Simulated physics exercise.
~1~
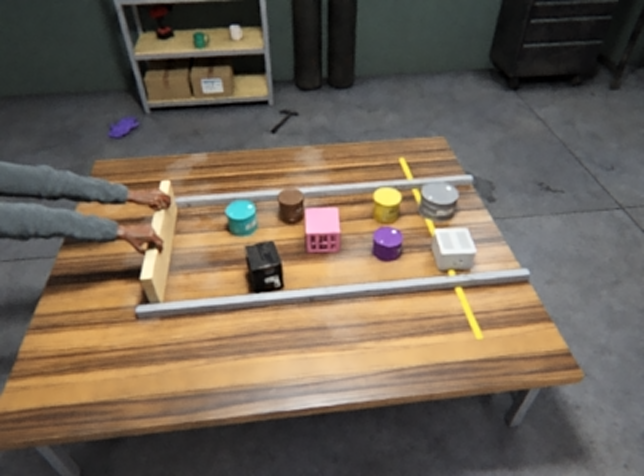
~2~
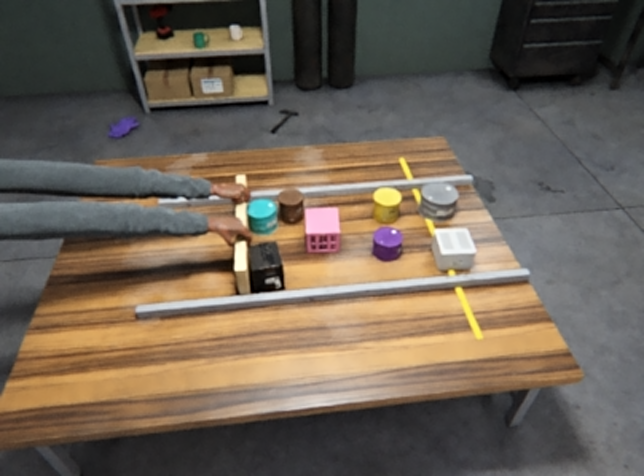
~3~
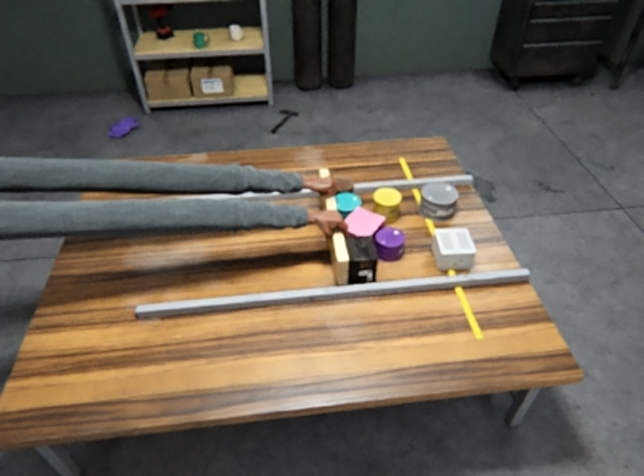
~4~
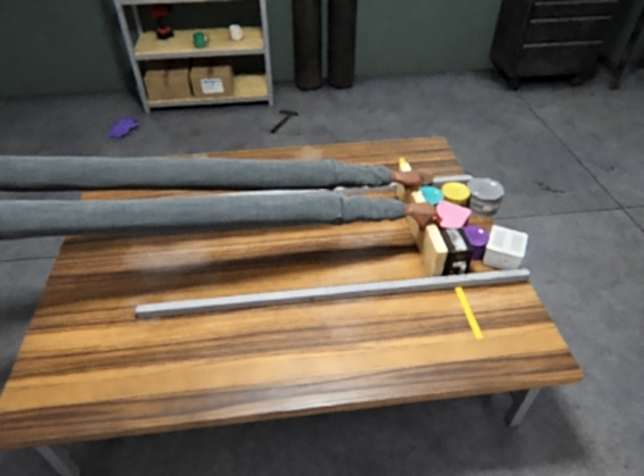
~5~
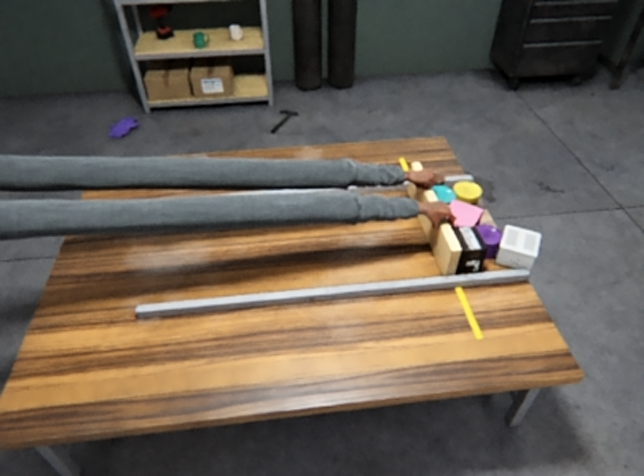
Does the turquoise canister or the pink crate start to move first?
The turquoise canister starts to move first, while the pink crate is still in its place. The crate only shifts later, as the plank is pushed farther right.
